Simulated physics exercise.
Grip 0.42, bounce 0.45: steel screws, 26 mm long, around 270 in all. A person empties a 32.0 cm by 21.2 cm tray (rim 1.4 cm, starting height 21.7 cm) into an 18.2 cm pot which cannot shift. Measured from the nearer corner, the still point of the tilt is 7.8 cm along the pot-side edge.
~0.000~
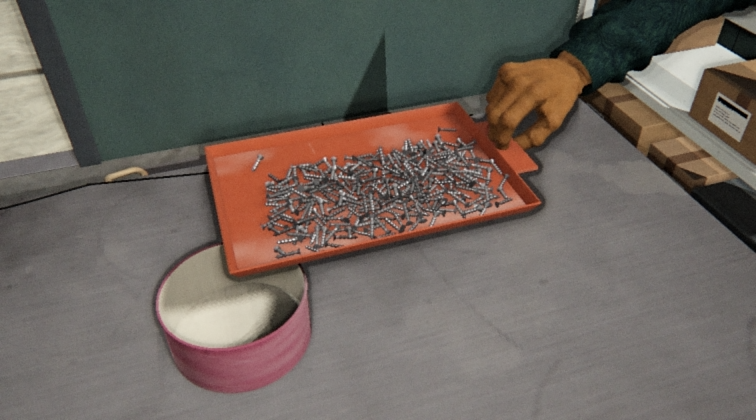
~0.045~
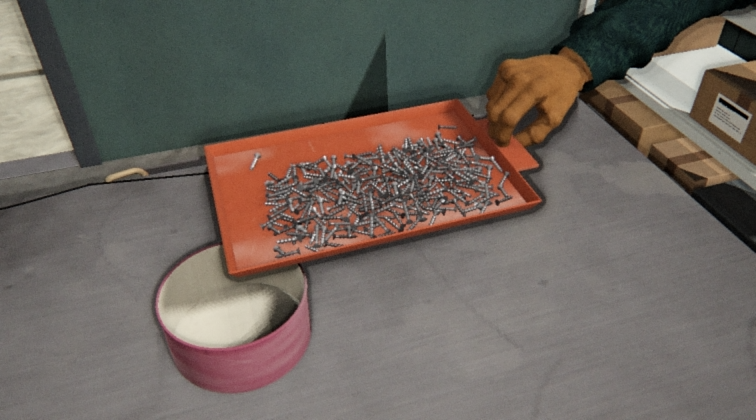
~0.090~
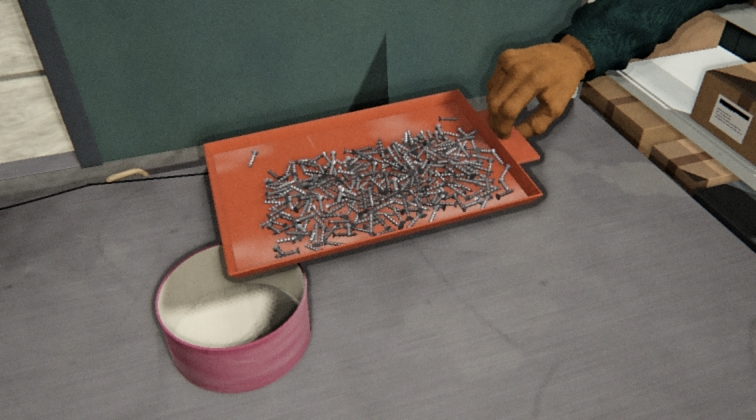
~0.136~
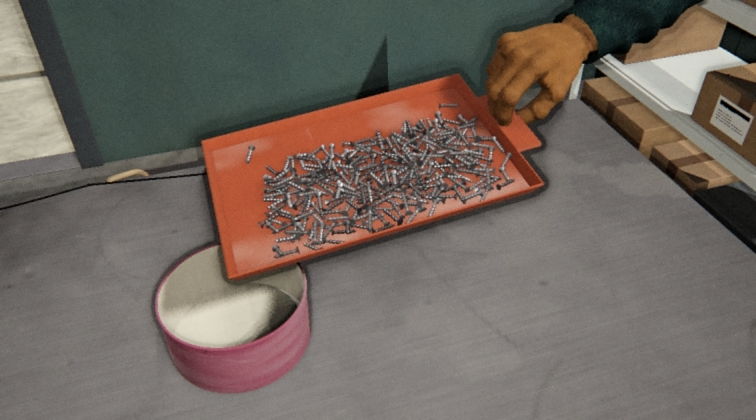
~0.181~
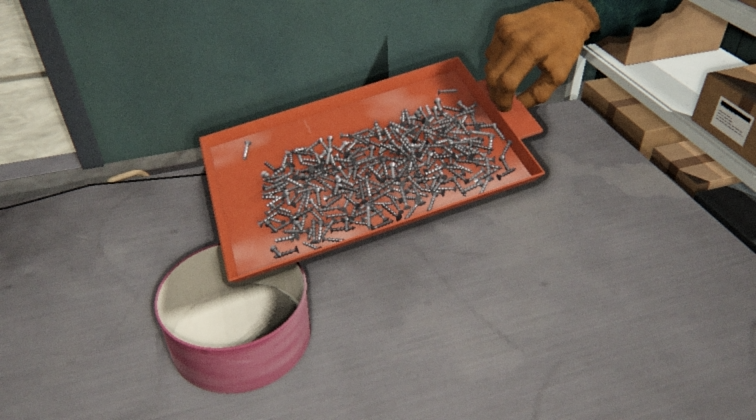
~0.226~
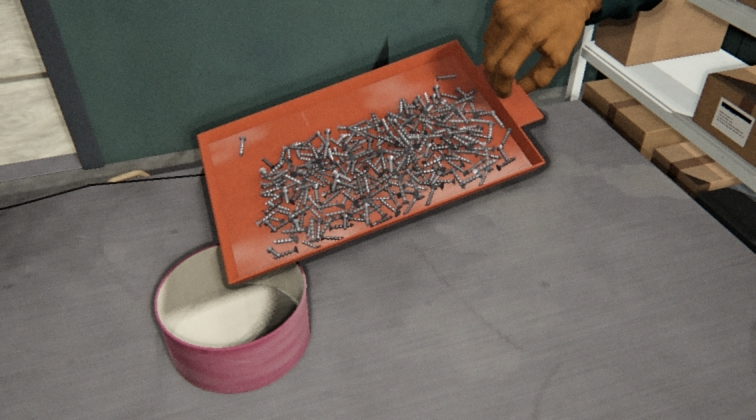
On a grey tabletop, a brown-gloved hand gradually raising the right end of an orange tray of screws beside a pink pot.
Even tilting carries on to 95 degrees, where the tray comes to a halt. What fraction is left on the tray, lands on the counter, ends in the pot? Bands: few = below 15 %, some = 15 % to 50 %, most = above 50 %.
Tray: Few, counter: Most, pot: Few.
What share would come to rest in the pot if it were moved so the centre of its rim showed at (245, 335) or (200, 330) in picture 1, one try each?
Near 70 and 55 percent, one try each.
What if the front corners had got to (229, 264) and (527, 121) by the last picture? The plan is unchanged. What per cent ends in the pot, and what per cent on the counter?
Final per cent - pot 25, counter 75.
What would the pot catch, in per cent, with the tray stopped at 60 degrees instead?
Around 5 in a hundred.
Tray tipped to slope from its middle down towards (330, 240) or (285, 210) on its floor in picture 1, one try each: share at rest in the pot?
First try: Around 0 percent; second try: Around 25 percent.
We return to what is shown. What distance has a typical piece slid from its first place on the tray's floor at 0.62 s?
10 cm.
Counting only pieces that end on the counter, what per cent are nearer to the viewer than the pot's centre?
About 100 per cent.
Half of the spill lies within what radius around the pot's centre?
I'd say around 18 centimetres.
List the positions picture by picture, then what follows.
In the first frame, tray tilt 0 degrees, front corners at (236, 266) and (532, 200); middle of the pieces at (384, 187); pot at (232, 290).
In the second frame, tray tilt 1 degrees, front corners at (236, 266) and (532, 198); middle of the pieces at (384, 186).
In the third frame, tray tilt 3 degrees, front corners at (235, 268) and (533, 192), lowest corner left front; middle of the pieces at (383, 181).
In the fourth frame, tray tilt 7 degrees, front corners at (235, 270) and (534, 181), lowest corner left front; middle of the pieces at (382, 174).
In the fifth frame, tray tilt 12 degrees, front corners at (235, 273) and (535, 170), lowest corner left front; middle of the pieces at (381, 167).
In the sixth frame, tray tilt 16 degrees, front corners at (235, 275) and (535, 160), lowest corner left front; middle of the pieces at (379, 160); pot at (231, 290). Its pace works out near 95 degrees a second.
After 0.62 s, tilt 54 degrees; the tray holds 95 %, the pot 0 %.
After 0.89 s, tilt 80 degrees; the tray holds 5 %, the pot 5 %.
Then, at 1.26 s, tilt 95 degrees; the tray holds 0 %, the pot 5 %.
At rest (2.1 s), tray 0 %, counter 95 %, pot 5 %.
